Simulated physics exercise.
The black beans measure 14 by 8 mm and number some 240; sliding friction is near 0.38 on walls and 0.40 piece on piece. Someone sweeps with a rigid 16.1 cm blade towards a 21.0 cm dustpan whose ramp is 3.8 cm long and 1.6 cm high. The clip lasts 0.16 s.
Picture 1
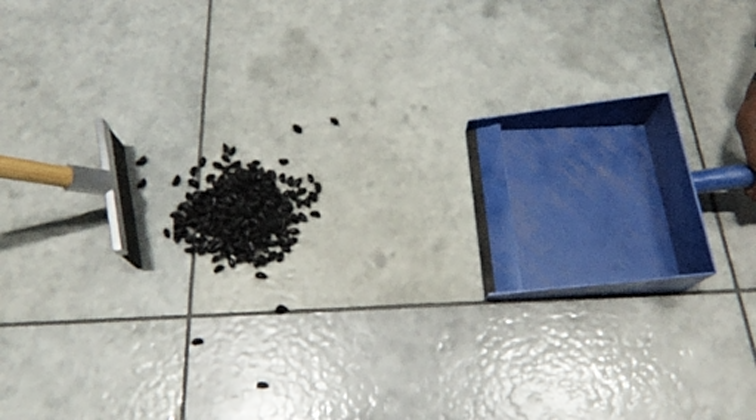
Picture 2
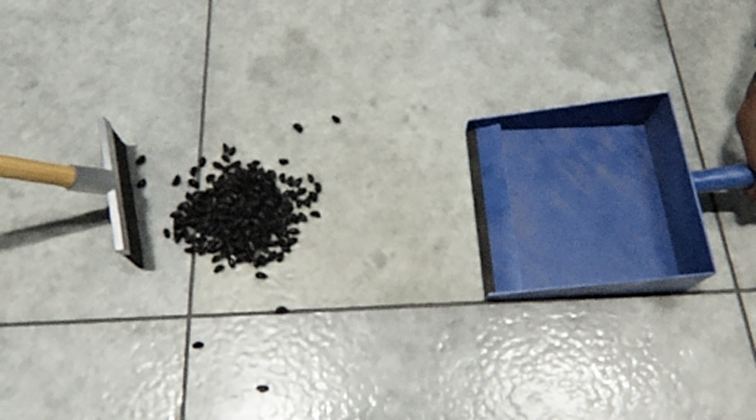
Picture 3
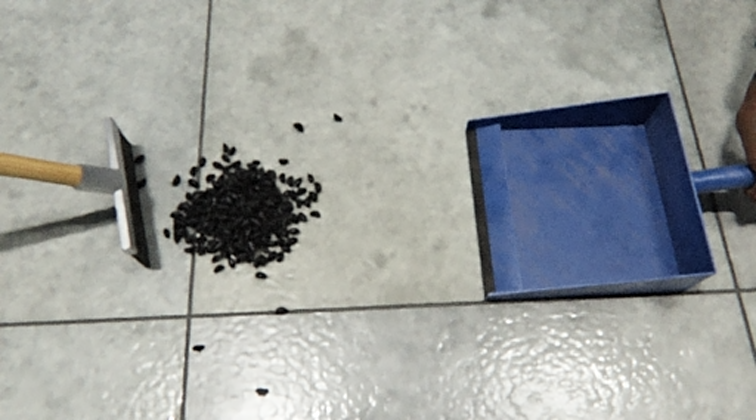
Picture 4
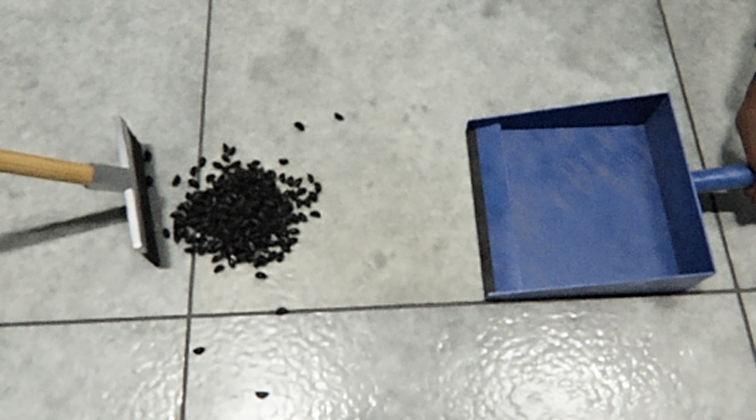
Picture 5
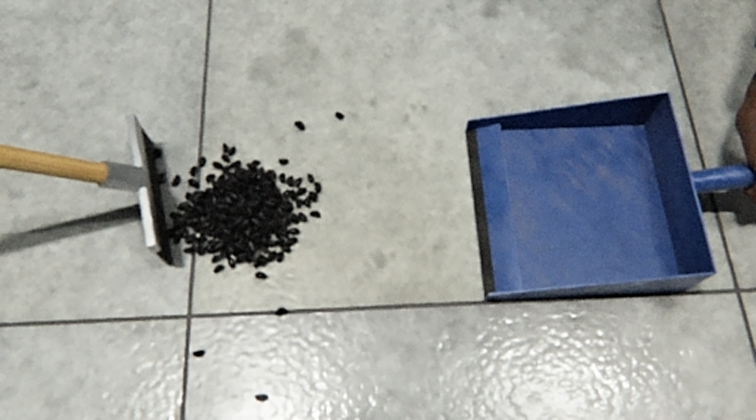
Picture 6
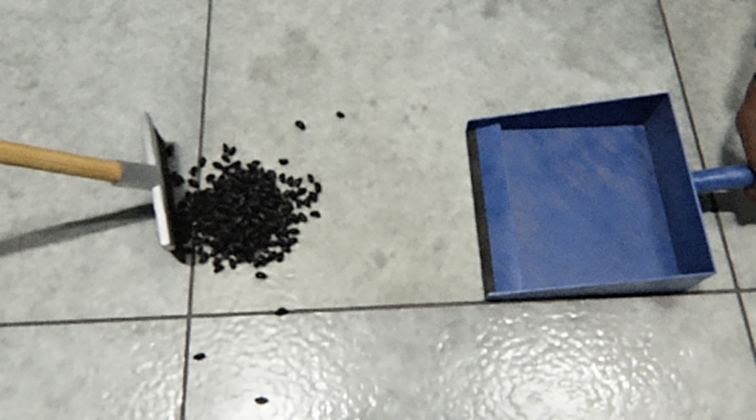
At first, a blade on a wooden handle stands on grey tiles to the left of a pile of small black beans, with a blue dustpan at the right. The blade slides slowly rightward and reaches the pile, nudging the nearest beans, while the dustpan stays still.
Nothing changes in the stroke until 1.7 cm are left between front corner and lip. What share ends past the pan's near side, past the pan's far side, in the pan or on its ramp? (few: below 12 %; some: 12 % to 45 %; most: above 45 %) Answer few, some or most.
Near side few, far side some, pan some.
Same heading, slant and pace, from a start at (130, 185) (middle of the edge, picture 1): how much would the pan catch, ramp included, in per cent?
About 15 per cent.
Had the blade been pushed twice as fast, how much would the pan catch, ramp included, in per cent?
In that case some 30 per cent.
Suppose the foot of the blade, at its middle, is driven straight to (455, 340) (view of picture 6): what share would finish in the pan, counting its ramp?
Some 0 per cent.
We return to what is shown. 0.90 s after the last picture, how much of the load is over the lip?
Some 20 per cent.
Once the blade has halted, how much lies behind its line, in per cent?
Some 30 per cent.
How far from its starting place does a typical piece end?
Some 26 cm.
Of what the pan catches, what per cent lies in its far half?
Roughly 80 per cent.
Then, 0.34 s after the last picture, middle of the blade 20 cm from the lip; 0 % over the lip, far side 5 %, near side 0 %.
Then, 0.57 s after the last picture, middle of the blade 10 cm from the lip; 0 % over the lip, far side 15 %, near side 0 %.
Then, 0.90 s after the last picture, middle of the blade 4 cm from the lip; 20 % over the lip, far side 20 %, near side 0 %.
In the end, near side 5 %, far side 20 %, pan 20 %, in front of the lip or behind the blade 60 %.
